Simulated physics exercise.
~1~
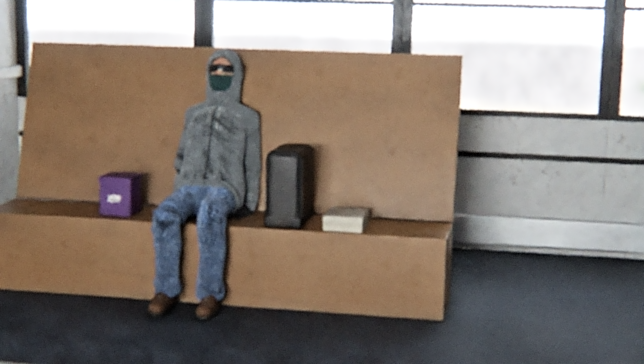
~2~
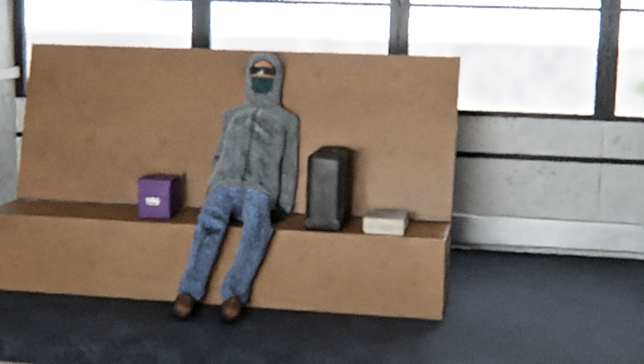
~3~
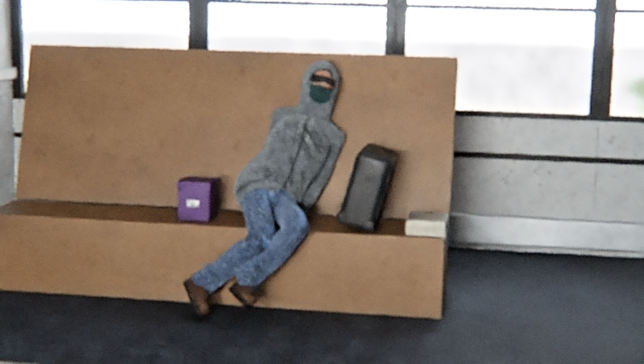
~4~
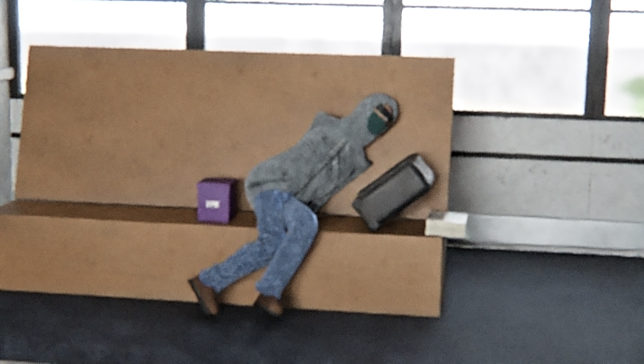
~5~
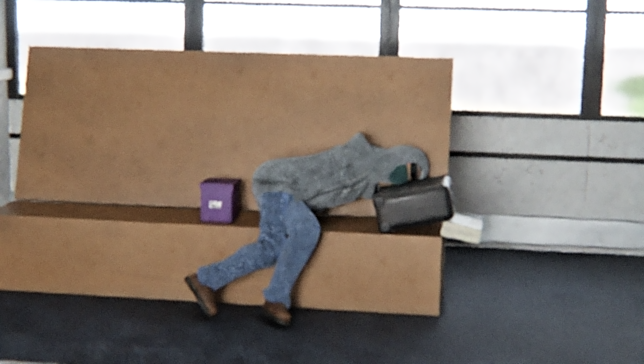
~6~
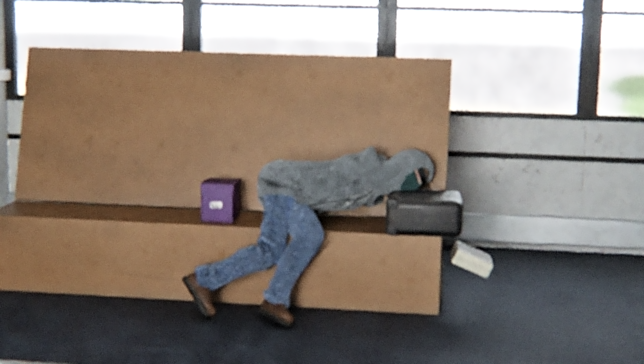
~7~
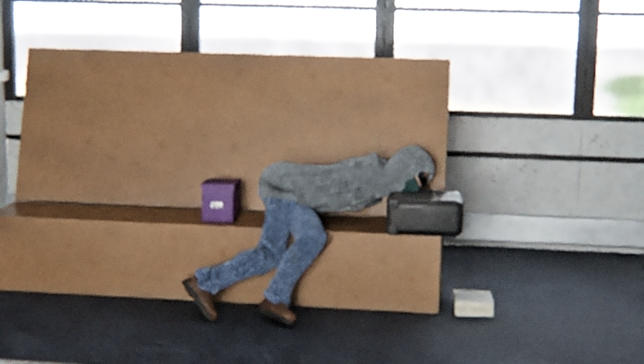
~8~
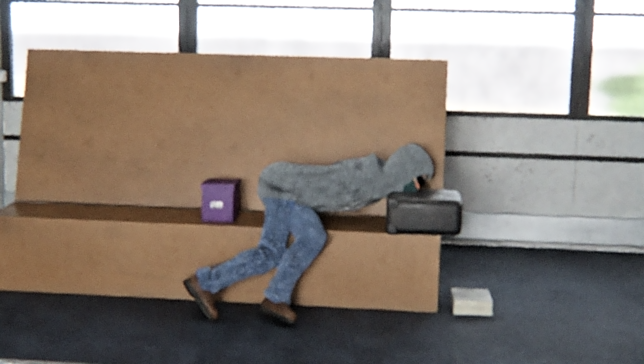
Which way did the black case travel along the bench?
The black case moved to the right, toward the end of the bench.
A hooded person in jeans on a brown bench slid right along with a purple box, a black case and a flat white item, then slumped over the toppled case as the white item dropped to the floor; the rest stayed on the bench.
